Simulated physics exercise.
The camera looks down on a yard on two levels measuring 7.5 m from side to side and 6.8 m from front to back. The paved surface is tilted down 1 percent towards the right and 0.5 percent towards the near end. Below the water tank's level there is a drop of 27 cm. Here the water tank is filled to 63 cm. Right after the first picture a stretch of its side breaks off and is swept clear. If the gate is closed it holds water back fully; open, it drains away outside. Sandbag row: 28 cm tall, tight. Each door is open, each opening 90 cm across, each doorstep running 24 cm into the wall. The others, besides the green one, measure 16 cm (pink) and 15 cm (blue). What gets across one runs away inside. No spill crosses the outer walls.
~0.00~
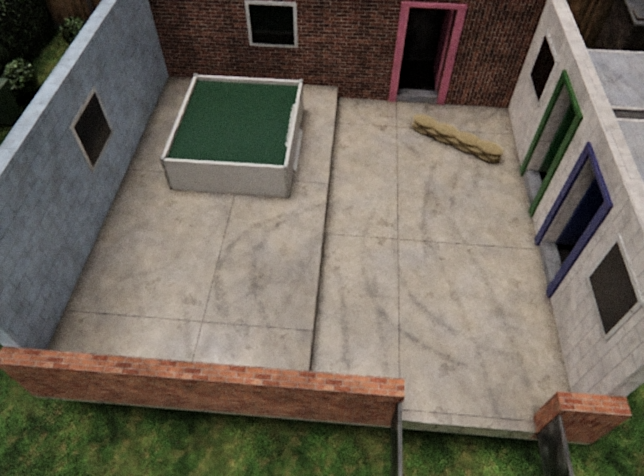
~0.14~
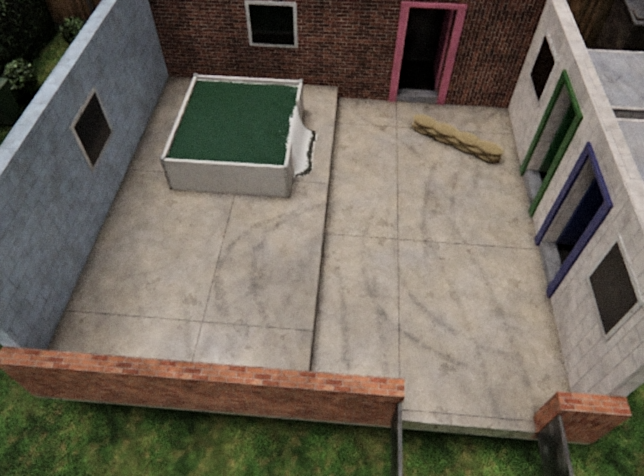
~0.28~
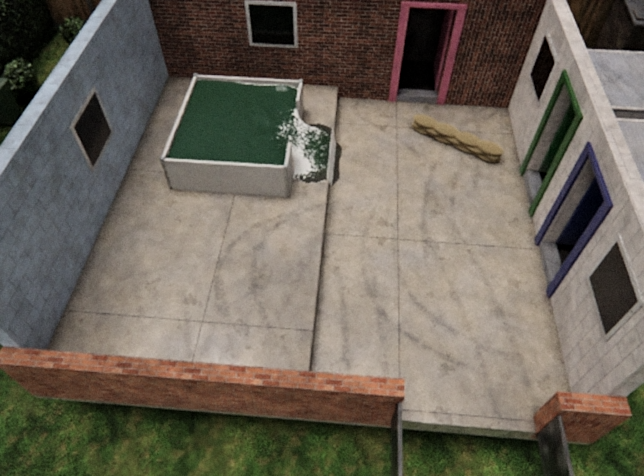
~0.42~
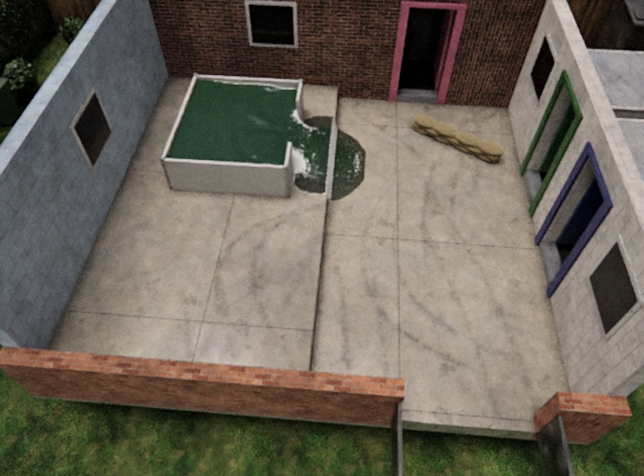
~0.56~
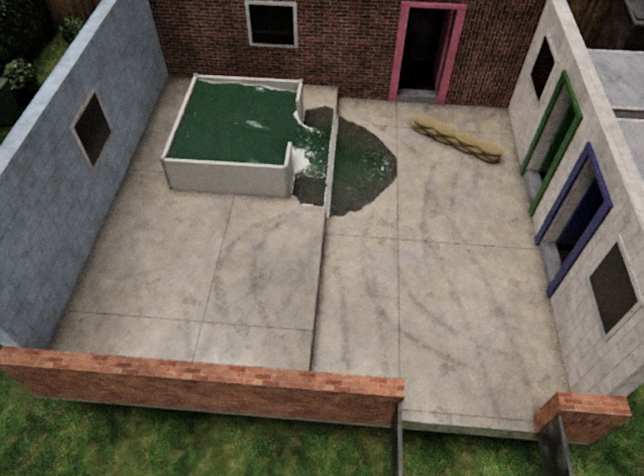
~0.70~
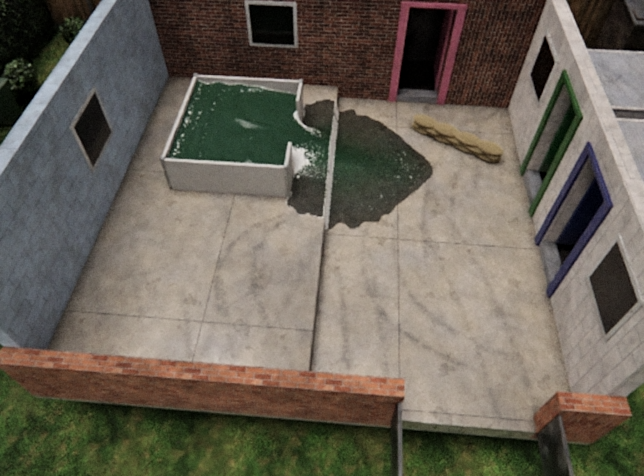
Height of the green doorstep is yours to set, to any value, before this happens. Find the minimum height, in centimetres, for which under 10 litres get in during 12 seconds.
The minimum is about 34 cm.
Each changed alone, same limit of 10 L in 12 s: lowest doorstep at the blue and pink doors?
Close to 16 cm (blue) and close to 14.0 cm (pink).
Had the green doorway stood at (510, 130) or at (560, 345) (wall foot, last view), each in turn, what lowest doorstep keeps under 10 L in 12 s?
Roughly 16 cm, then roughly 11.5 cm.
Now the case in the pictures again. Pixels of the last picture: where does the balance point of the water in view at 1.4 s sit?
I'd say around (283, 150).
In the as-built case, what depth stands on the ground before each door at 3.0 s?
Depths, in cm - pink: 13, blue: 19, green: 31.
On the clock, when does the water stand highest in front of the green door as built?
Roughly at 2.4 s.
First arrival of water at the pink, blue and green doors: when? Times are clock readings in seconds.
The pink door at 1.4 s, the blue door at 2.0 s and the green door at 1.2 s.
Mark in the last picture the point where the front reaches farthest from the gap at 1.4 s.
At about (525, 211).
After 1.4 s water covers 25 % of the floor, deepest (36 cm) near (306, 151); 16 cm at the green door, 0 litres in over its 18 cm doorstep.
After 3.0 s water covers 40 % of the floor, deepest (34 cm) near (524, 204); 31 cm at the green door, 103 litres in over its 18 cm doorstep.
After 12.0 s water covers 55 % of the floor, deepest (16 cm) near (569, 417); 10 cm at the green door, 170 litres in over its 18 cm doorstep.
At the green door as built, the water arrived by 1.3 s and peaked near 35 cm at 2.4 s.
With a doorstep of 31.5 cm, 19 litres would have come in within the 12 s; with 36.5 cm, 4 litres. So under 10 litres takes about 34 cm.
